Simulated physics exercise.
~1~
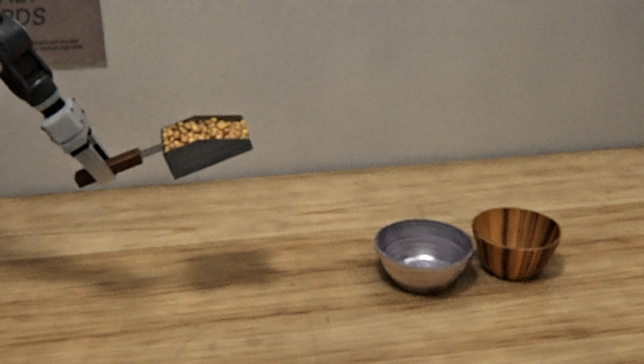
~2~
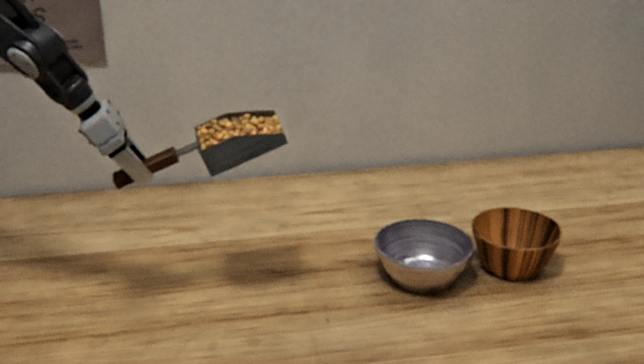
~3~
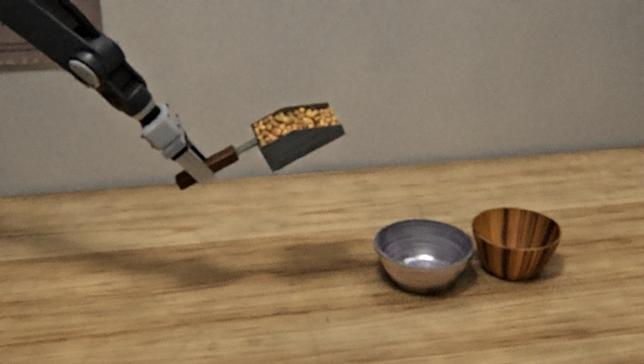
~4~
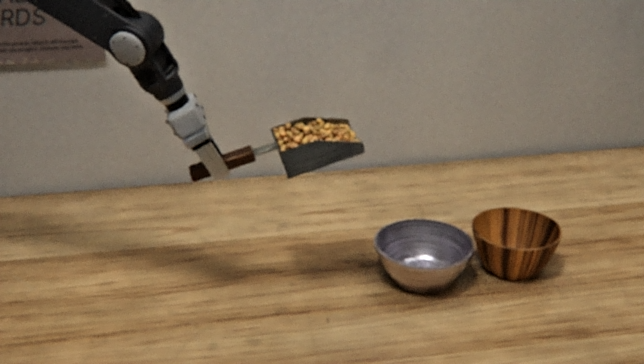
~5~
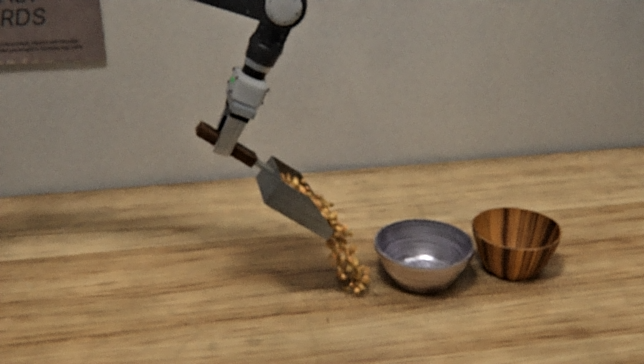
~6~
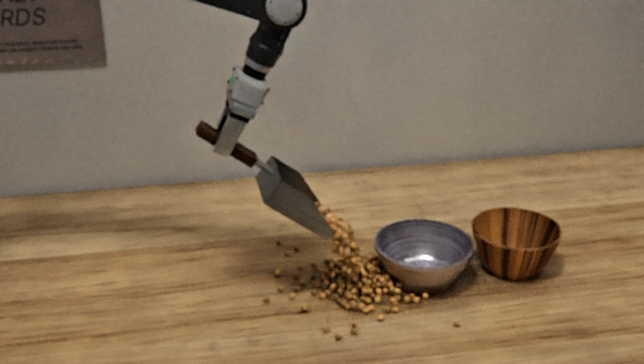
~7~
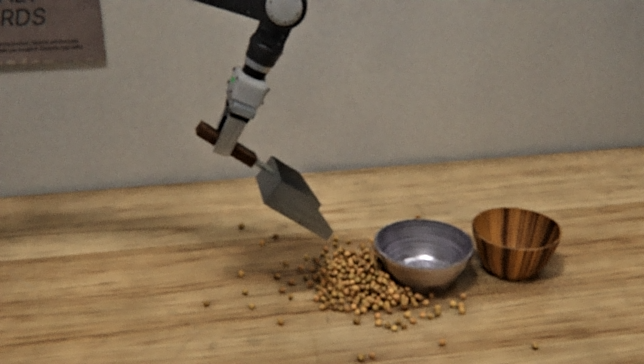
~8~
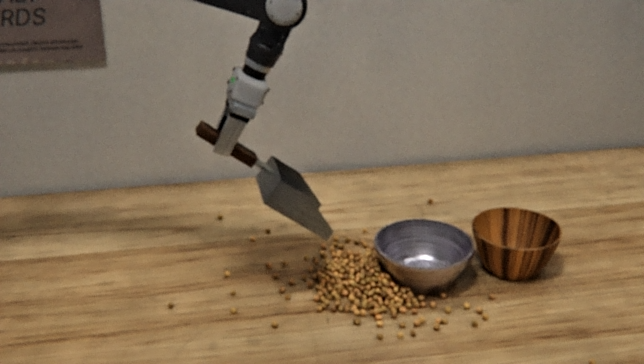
A robot arm tips a dark metal scoop of golden chickpeas and spills them onto a wooden table, beside the bowls rather than into them. The table stands before a plain grey wall with a sign at upper left, seen from the side and slightly above. A grey bowl and a brown striped wooden bowl sit close together at right. The arm carries the loaded scoop rightward, then tilts its front steeply down short of the grey bowl. Chickpeas pour out, pile against that bowl and scatter around. The emptied scoop stays tilted above the heap, and both bowls remain in place.
